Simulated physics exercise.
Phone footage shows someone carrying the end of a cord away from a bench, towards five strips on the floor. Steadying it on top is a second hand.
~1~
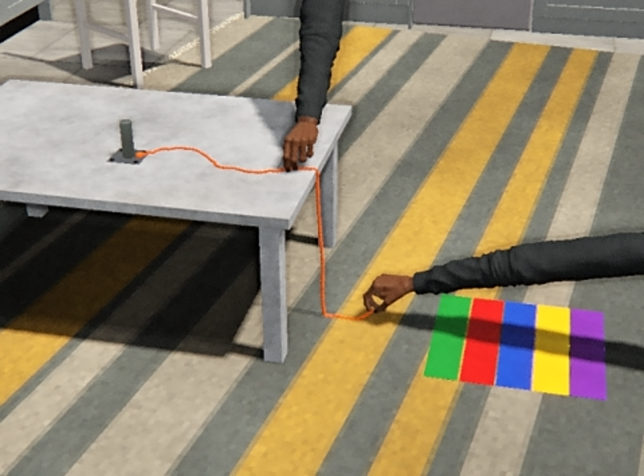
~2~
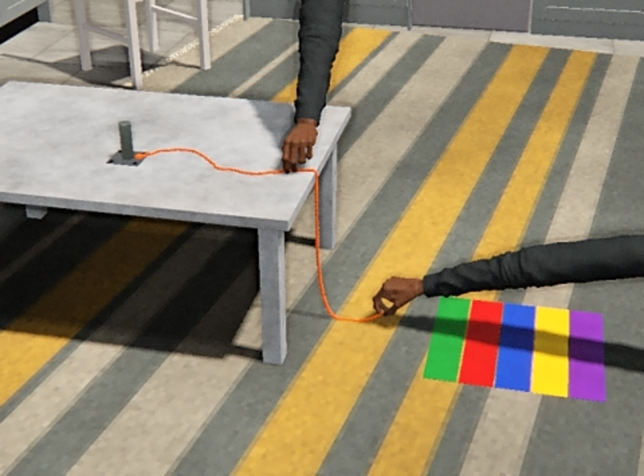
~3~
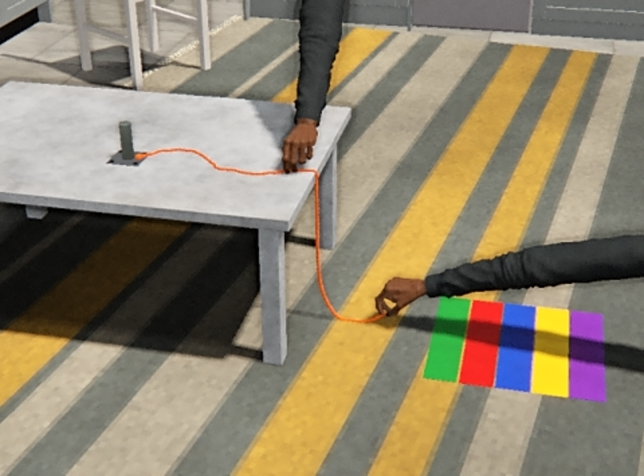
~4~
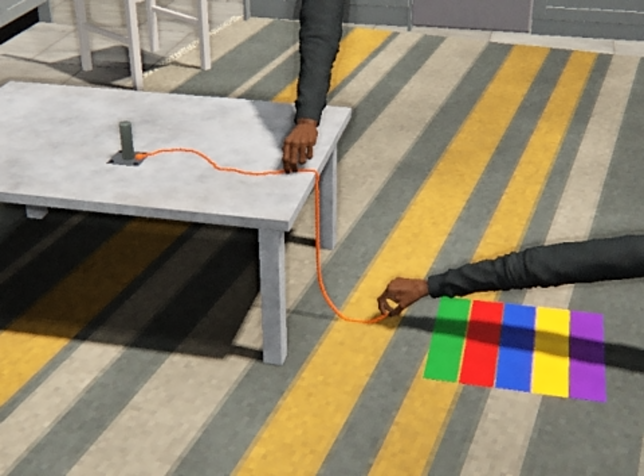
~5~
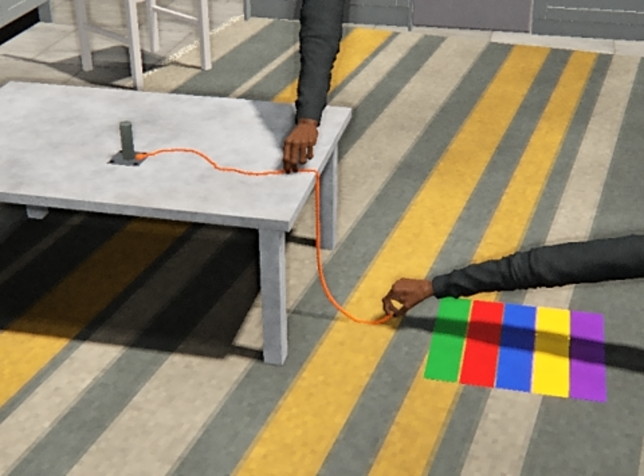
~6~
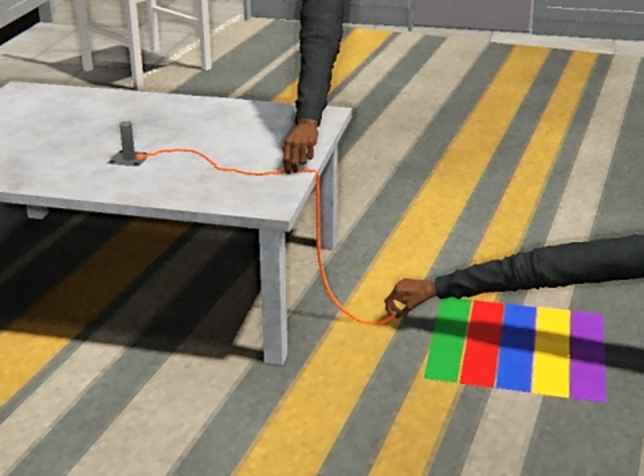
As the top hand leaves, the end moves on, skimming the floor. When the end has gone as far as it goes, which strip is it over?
It is over the blue strip.
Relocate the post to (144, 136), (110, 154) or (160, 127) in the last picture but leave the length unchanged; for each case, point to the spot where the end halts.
Close to (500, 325), (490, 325) and (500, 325) in that order.
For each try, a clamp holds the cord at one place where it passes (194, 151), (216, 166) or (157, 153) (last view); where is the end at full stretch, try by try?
First try (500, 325), second try (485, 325), third try (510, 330).
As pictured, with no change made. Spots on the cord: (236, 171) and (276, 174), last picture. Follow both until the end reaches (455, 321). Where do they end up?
About (268, 166) for the first point; the other lies about (309, 172).
Early on, end near (455, 321); over green.
Midway, end near (495, 326); over red.
At the end of the slack, end near (519, 329); over blue. The end stops over the blue strip.
